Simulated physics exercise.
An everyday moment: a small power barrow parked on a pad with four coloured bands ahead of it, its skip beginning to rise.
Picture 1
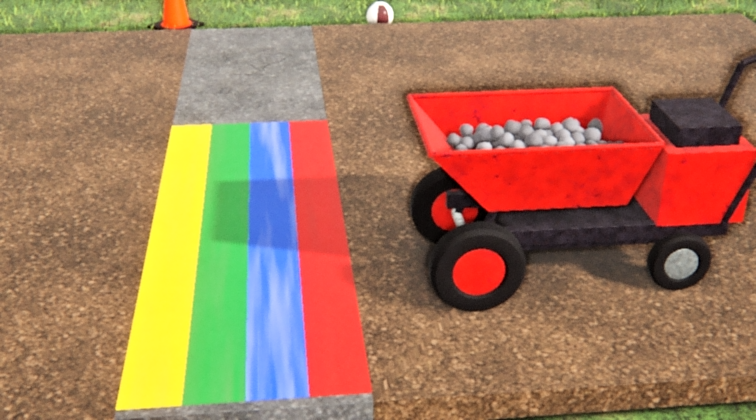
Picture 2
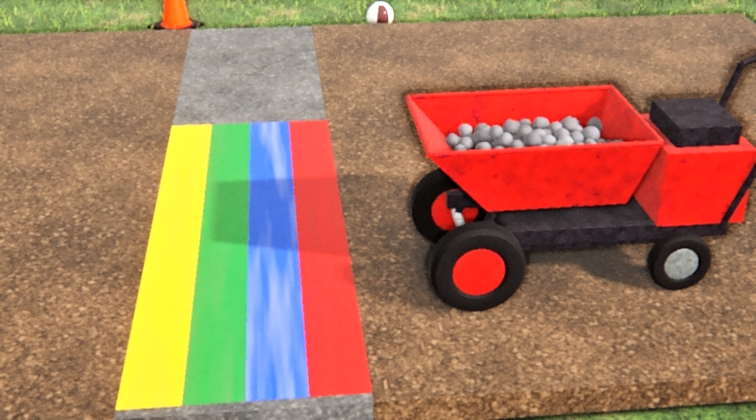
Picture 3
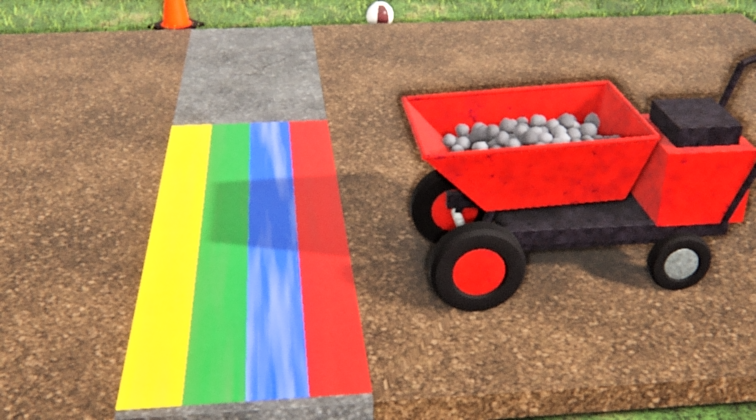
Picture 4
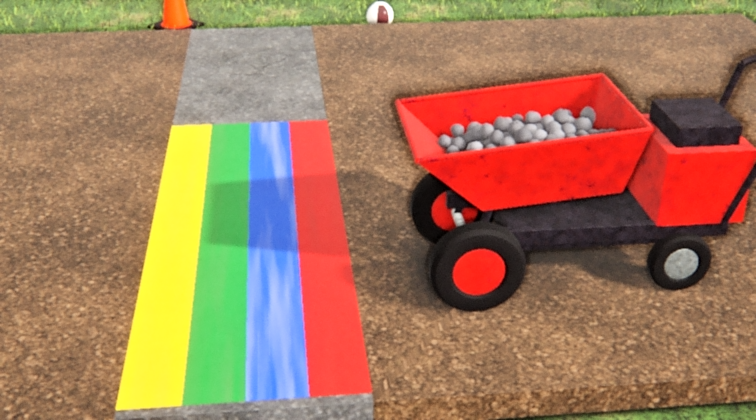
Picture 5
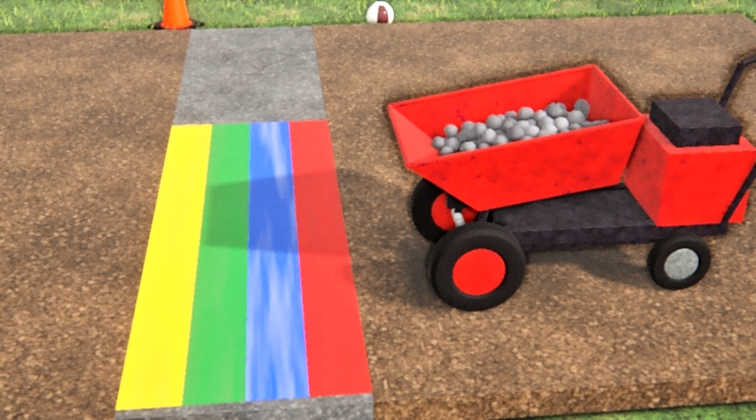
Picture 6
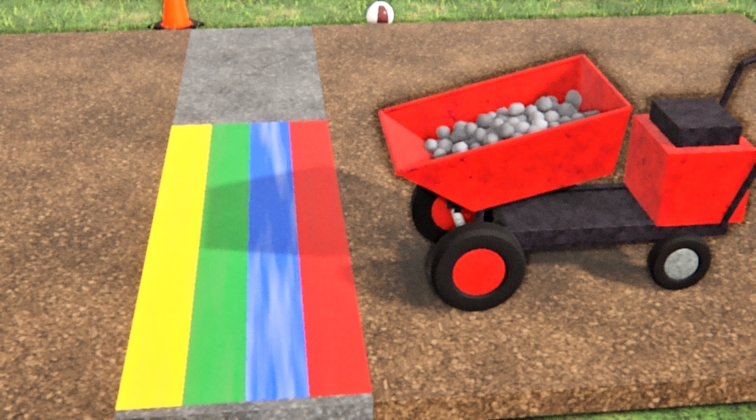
A small red power barrow with black wheels stands at the right on a brown, gritty pad edged by grass, seen from slightly above by a still camera. Its skip holds round grey cobbles, while yellow, green, blue and red bands lie to the left, near an orange cone and a whitish ball. The skip's right end slowly rises, tilting it leftward as the barrow stays put.
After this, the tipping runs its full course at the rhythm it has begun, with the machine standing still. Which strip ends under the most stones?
Most covered: The blue band.
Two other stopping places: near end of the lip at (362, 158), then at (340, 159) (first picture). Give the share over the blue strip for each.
First some 10, then 0 per cent.
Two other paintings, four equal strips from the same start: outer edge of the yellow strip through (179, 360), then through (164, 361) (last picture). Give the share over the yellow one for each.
In turn 20 and 10 in a hundred.
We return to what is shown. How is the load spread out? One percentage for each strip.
About: Red strip 20, blue strip 35, green strip 20, yellow strip 10 per cent.
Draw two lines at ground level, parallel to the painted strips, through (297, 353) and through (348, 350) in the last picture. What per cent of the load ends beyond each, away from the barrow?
About 60 and 90 per cent.
Shortly afterwards, skip tipped steeply; the whole lot in the skip.
Next, skip tipped right over; near half in the skip; near a quarter over the red strip; near a third over the blue strip; only a few over the green strip.
Some moments later, skip tipped right over; a little in the skip; near a quarter over the red strip; near a third over the blue strip; near a quarter over the green strip; a little over the yellow strip; only a few off the paint.
In the end, skip tipped right over; a little in the skip; near a quarter over the red strip; near a third over the blue strip; near a quarter over the green strip; a little over the yellow strip; only a few off the paint.
